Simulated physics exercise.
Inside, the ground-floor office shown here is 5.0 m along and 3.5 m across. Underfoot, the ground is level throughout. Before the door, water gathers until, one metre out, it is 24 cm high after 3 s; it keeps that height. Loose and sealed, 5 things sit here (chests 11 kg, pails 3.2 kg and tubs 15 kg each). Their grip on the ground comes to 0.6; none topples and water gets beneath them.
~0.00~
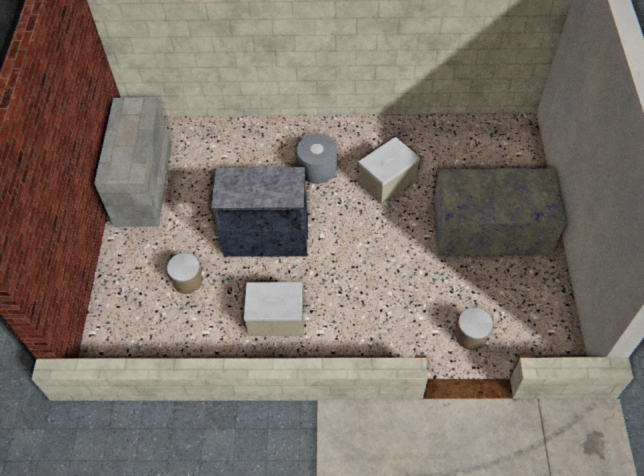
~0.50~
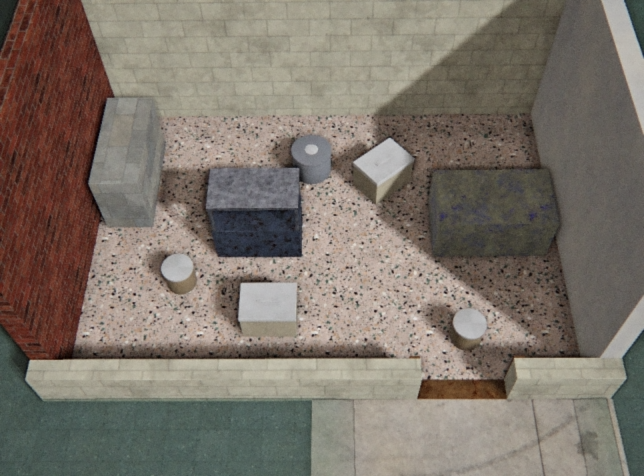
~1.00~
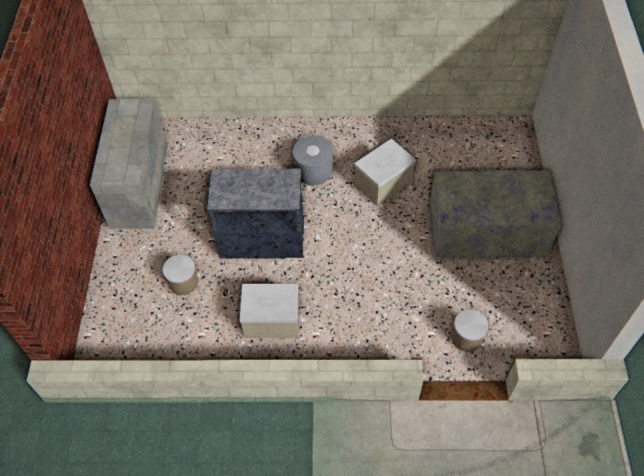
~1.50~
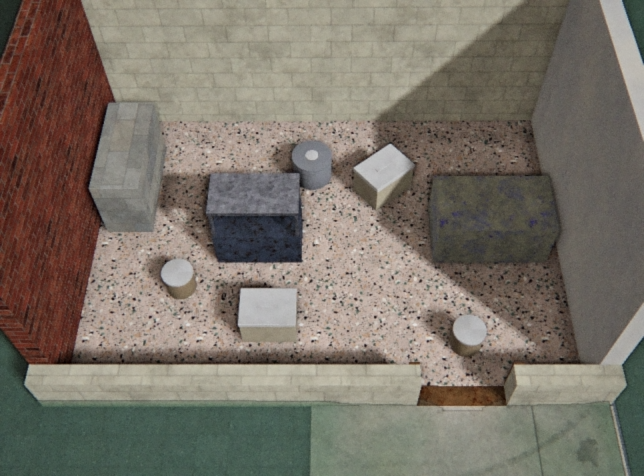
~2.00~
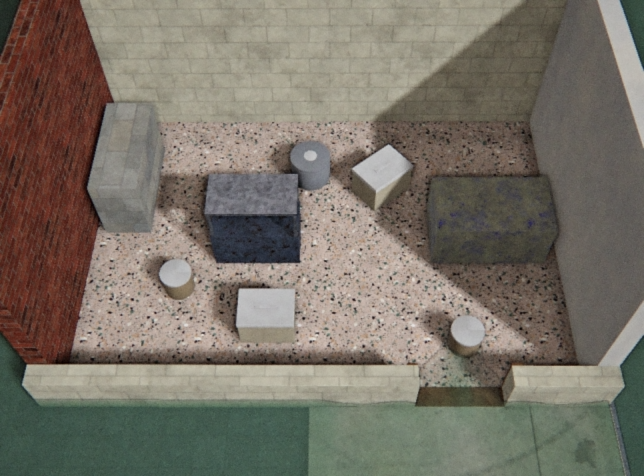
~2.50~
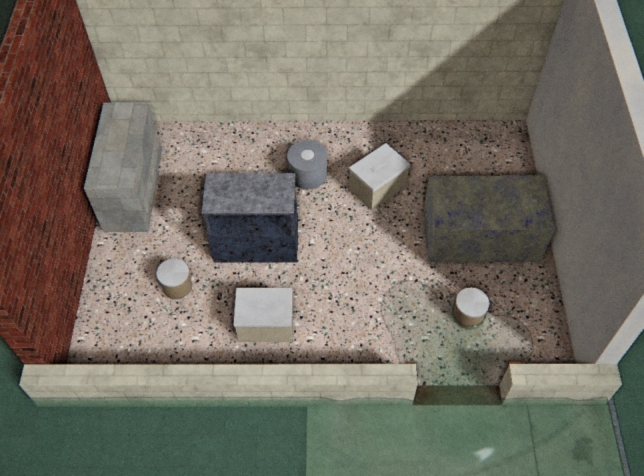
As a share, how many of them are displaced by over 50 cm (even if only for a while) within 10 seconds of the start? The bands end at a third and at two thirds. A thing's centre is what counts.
The moved portion will sit in the middle range.
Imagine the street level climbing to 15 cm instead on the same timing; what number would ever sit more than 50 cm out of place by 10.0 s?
Count under that change: 1.
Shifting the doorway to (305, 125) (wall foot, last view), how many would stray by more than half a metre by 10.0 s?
That would give 5.
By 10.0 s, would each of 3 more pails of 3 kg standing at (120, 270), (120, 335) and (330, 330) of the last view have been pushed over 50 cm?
Taking them in the given order: Smaller, then smaller, then smaller.
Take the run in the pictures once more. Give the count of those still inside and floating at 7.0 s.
Tally: 2 of them.
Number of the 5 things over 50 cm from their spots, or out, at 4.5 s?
By that point, 1.
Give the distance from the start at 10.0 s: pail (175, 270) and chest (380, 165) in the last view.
In that order: 40 cm, 100 cm.
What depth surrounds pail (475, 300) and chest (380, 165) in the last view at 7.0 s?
15 and 6 cm.
After 3.5 s 1 of 5 are over 50 cm from their spots; 1 afloat.
After 4.5 s 1 of 5 are over 50 cm from their spots; 1 afloat.
After 7.0 s 2 of 5 are over 50 cm from their spots; 2 afloat.
After 10.0 s 1 of 5 are over 50 cm from their spots, and 2 have been at some point; 2 afloat.
